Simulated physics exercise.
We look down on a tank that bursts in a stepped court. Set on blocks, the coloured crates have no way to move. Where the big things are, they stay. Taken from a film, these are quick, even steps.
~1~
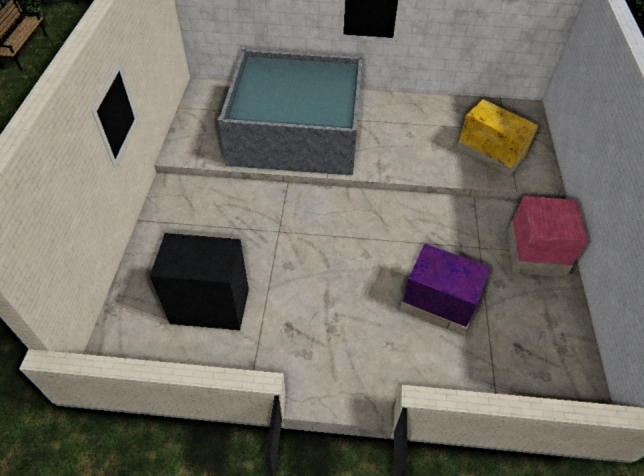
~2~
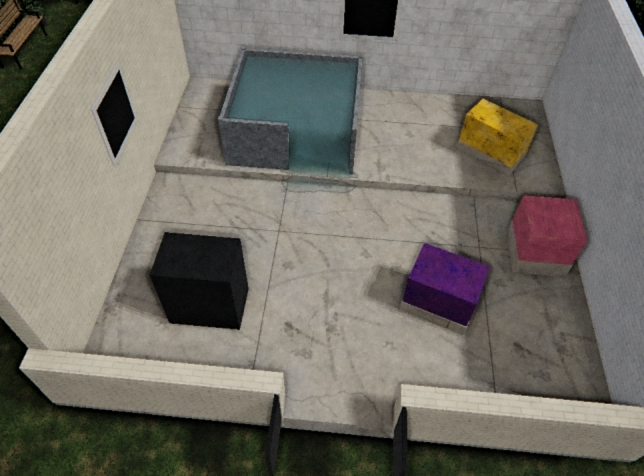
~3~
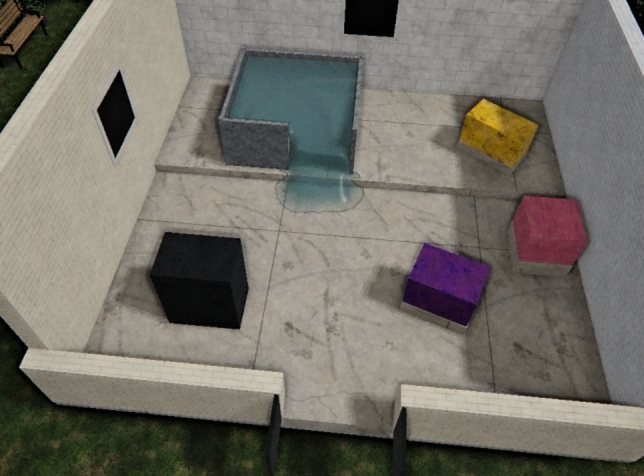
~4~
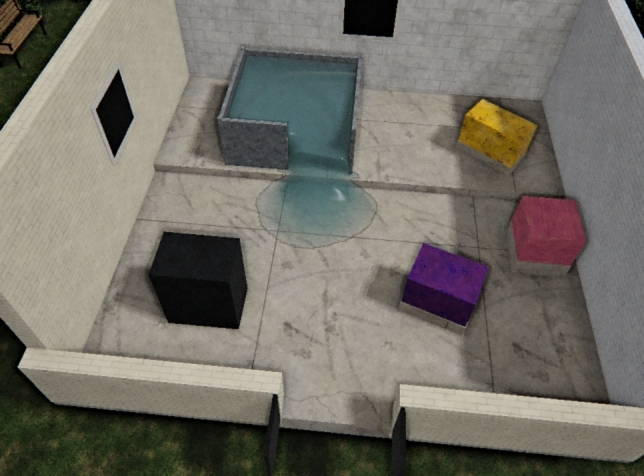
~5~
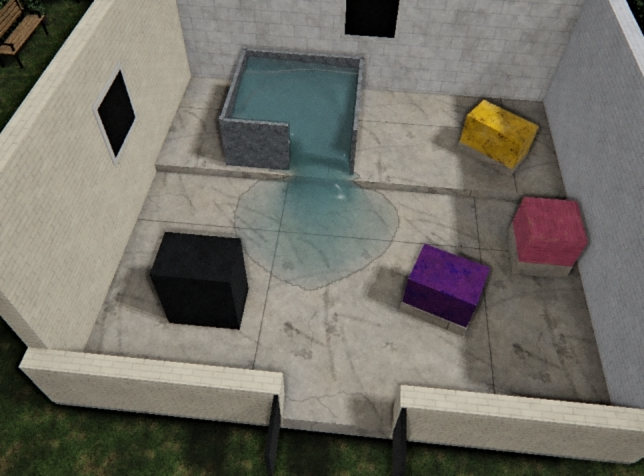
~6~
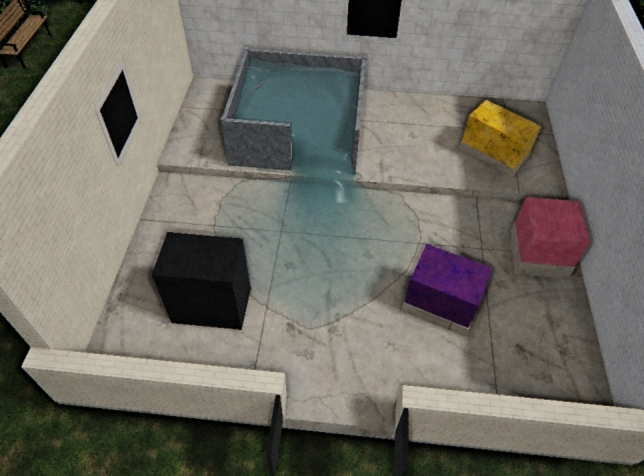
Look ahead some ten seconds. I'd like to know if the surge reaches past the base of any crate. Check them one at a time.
Here is how it goes: The yellow crate is not reached; the purple crate is reached; the pink crate is not reached.
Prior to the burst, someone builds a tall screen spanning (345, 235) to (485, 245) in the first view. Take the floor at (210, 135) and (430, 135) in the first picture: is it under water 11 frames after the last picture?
As listed: Dry, clear.
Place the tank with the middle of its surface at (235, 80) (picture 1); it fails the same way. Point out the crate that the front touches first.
The one in purple.
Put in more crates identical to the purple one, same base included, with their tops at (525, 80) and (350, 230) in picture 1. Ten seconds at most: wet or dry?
Taken as listed, the first never gets reached and the second does get flooded.
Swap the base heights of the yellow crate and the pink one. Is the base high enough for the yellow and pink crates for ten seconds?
Taking them in turn, the yellow crate stays unflooded and the pink crate stays unflooded.
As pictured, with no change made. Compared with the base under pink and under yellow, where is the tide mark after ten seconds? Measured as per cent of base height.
About 50 percent and about 0 percent.
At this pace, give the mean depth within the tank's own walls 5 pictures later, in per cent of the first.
About 64 %.
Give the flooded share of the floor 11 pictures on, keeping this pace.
Close to 45 %.
A moment on, water covers 35 % of the floor; the yellow crate not reached, the purple crate water round its plinth, the pink crate not reached.
Next, water covers 45 % of the floor; the yellow crate not reached, the purple crate water round its plinth, the pink crate water round its plinth.
Then, water covers 60 % of the floor; the yellow crate not reached, the purple crate water round its plinth, the pink crate water round its plinth.
Later, water covers 65 % of the floor; the yellow crate not reached, the purple crate water round its plinth, the pink crate water round its plinth.
In the end, water covers 70 % of the floor; the yellow crate stayed above the water, the purple crate was topped, the pink crate stayed above the water.
